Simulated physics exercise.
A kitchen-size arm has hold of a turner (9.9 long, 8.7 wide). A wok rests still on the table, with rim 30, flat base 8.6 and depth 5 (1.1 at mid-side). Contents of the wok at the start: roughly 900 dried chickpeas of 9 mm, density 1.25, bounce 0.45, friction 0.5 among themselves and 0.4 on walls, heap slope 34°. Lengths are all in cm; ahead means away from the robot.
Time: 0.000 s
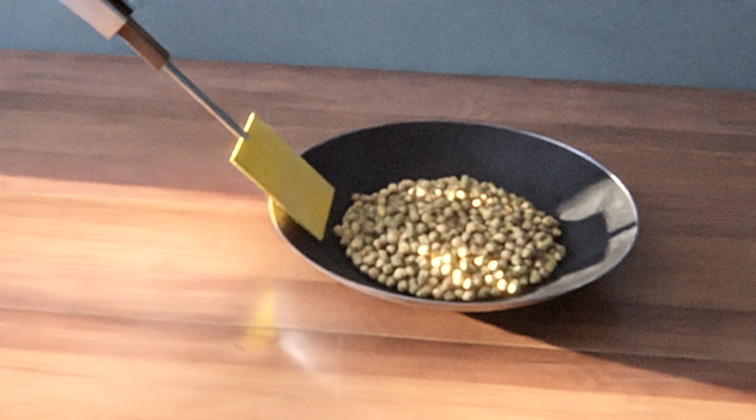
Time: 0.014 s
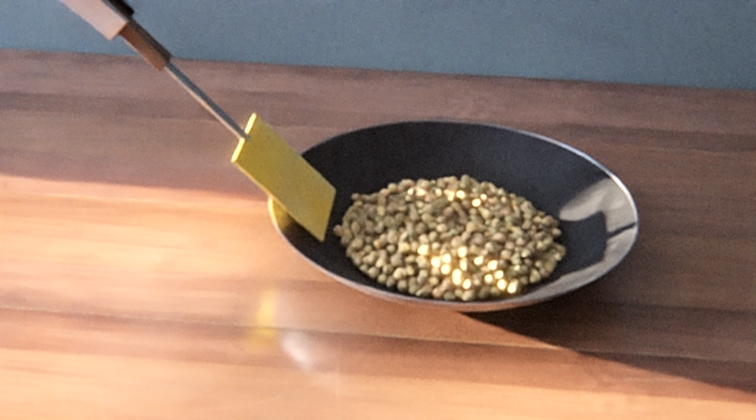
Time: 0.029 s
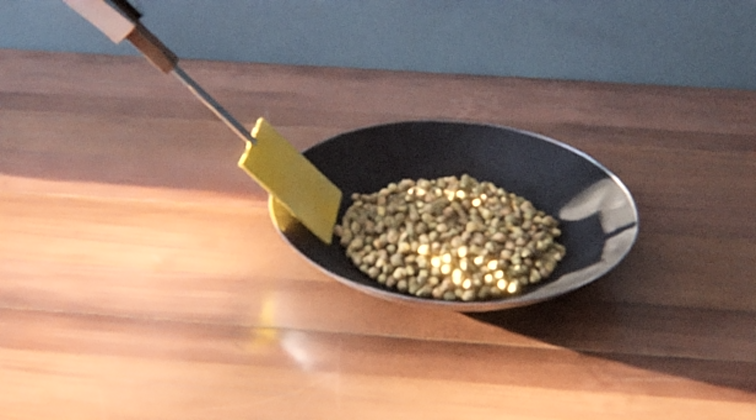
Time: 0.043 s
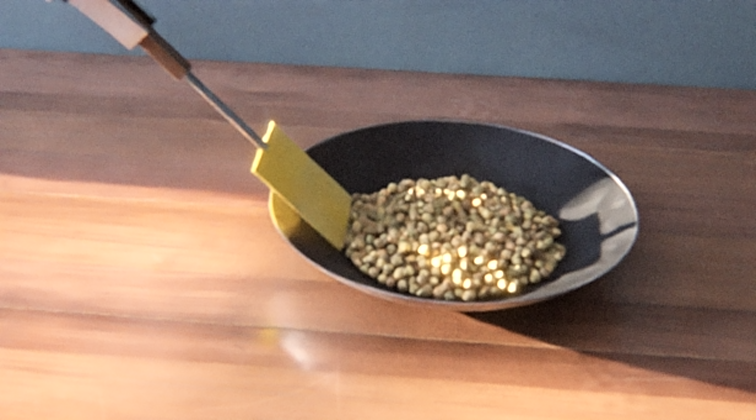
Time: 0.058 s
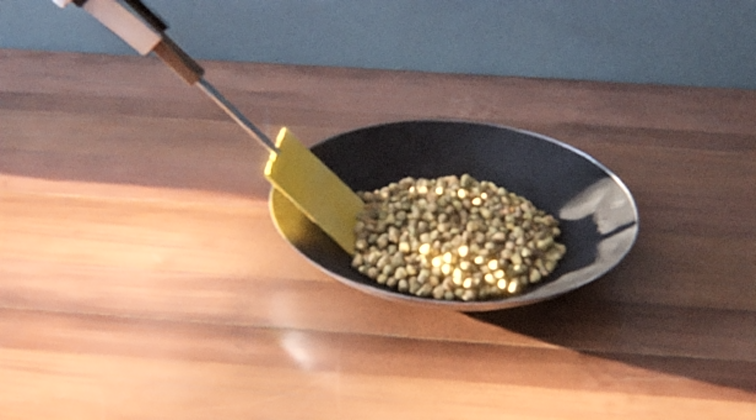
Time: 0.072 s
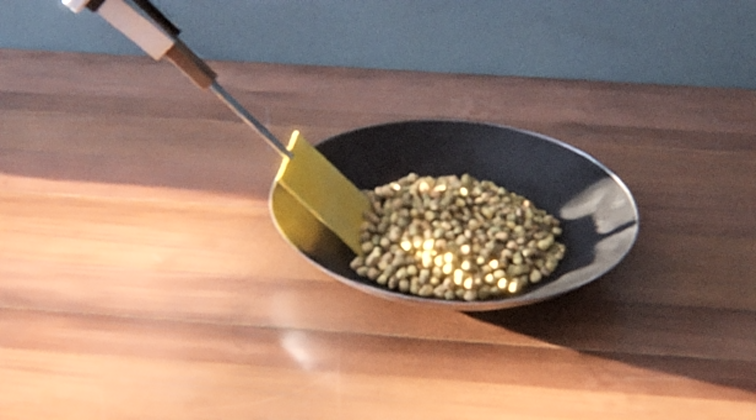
The footage shows a yellow-bladed turner at the left side of a dark wok of dried chickpeas on a wooden table; the blade slides slowly rightward and slightly down, pressing into the pile's left edge and nudging some chickpeas.
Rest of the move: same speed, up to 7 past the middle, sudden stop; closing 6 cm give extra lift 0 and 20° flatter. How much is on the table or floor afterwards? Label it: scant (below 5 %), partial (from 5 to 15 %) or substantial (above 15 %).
Scant (below 5 %).
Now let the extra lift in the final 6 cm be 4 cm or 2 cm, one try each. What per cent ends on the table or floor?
I'd say close to 5 percent for the first and close to 0 percent for the second.
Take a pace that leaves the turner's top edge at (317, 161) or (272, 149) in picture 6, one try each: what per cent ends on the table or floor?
First try about 10 %, second try about 5 %.
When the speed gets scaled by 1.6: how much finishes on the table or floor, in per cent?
Near 5 in a hundred.
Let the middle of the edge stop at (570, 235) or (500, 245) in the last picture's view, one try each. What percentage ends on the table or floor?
Estimates, in order: 20 % and 0 %.
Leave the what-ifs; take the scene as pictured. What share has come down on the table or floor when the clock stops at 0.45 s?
It is near 0 percent.
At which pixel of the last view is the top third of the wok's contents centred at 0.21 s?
I'd put it somewhere near (516, 222).
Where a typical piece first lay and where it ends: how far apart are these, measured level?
I'd estimate close to 6 centimetres.
After 0.14 s, sloping 45°, highest piece 5 above the table; 900 in the wok.
After 0.21 s, sloping 38°, highest piece 5 above the table; 900 in the wok.
After 0.45 s, sloping 25°, highest piece 6 above the table; 897 in the wok, 2 on the table or floor, 1 on the blade or in flight.
After 1.50 s, sloping 25°, highest piece 6 above the table; 897 in the wok, 3 on the table or floor.
In the end, 897 in the wok, 3 on the table or floor. That is 0 % on the table or floor.
